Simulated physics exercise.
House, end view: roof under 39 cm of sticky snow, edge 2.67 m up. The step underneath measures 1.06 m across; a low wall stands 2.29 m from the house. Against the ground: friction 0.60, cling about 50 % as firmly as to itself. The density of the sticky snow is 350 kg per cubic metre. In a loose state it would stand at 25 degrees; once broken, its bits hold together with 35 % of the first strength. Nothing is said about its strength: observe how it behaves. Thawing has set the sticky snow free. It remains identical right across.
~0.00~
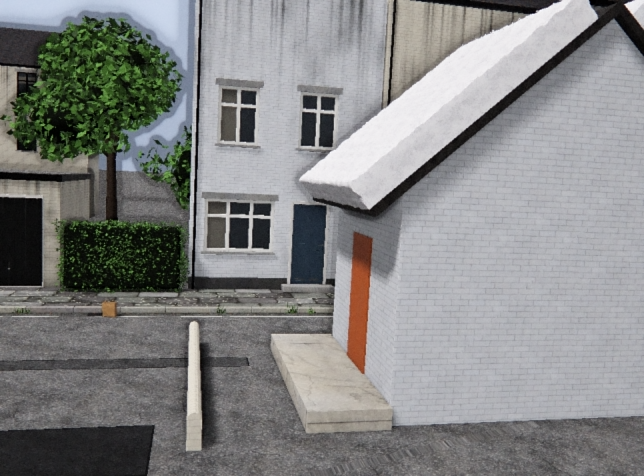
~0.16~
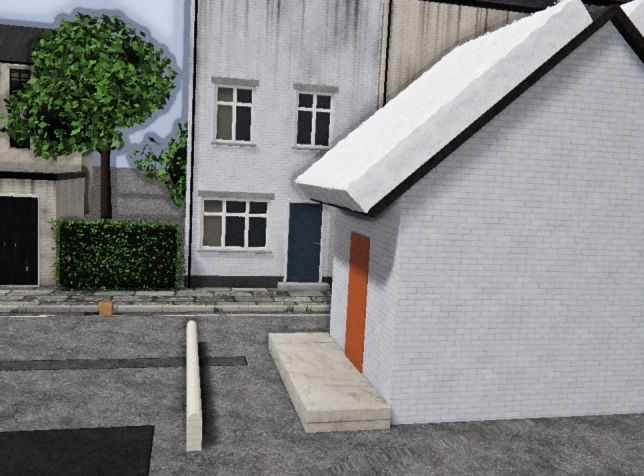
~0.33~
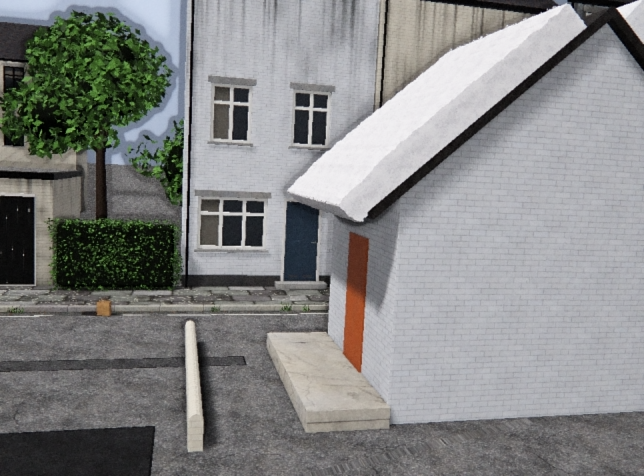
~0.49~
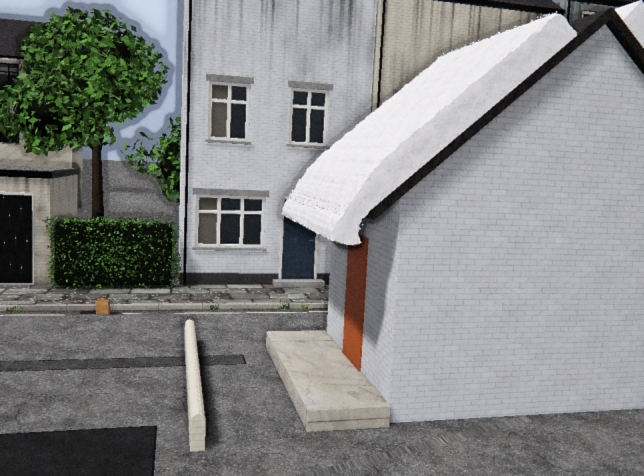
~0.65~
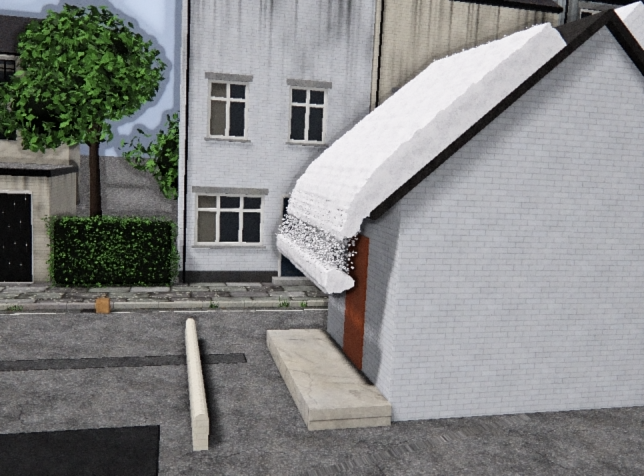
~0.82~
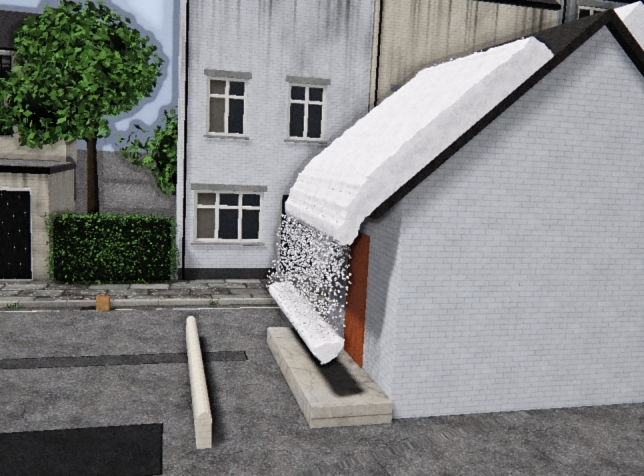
A white brick house with a thick layer of snow on its sloping roof stands at the right, seen end-on from slightly above in a grey paved yard. It has an orange door above a pale step, with a low cream wall to the left and a hedge, tree and blue-doored building behind. The snow slides down leftward, bends over the eaves and cracks, its front piece dropping amid white crumbs, while the view shifts slightly.
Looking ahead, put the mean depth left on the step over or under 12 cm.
I reckon it ends past the 12 cm mark.
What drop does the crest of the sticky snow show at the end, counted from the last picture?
Roughly 4.3 m.
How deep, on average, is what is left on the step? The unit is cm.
It comes to some 18 cm.
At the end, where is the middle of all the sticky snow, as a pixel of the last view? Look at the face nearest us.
Approximately at pixel (220, 415).
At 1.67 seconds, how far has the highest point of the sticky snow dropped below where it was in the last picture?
I'd put it at near 1.5 m.
After 1.21 s, 68 % of the snow is still up on the roof and 32 % is falling or down.
After 1.67 s, 33 % of the snow is still up on the roof and 67 % is falling or down.
After 2.14 s, none of the snow is still up on the roof and all is falling or down.
After 2.60 s, none of the snow is still up on the roof and all is falling or down.
After 3.40 s, none of the snow is still up on the roof and the snow on the step is 18 cm deep on average.
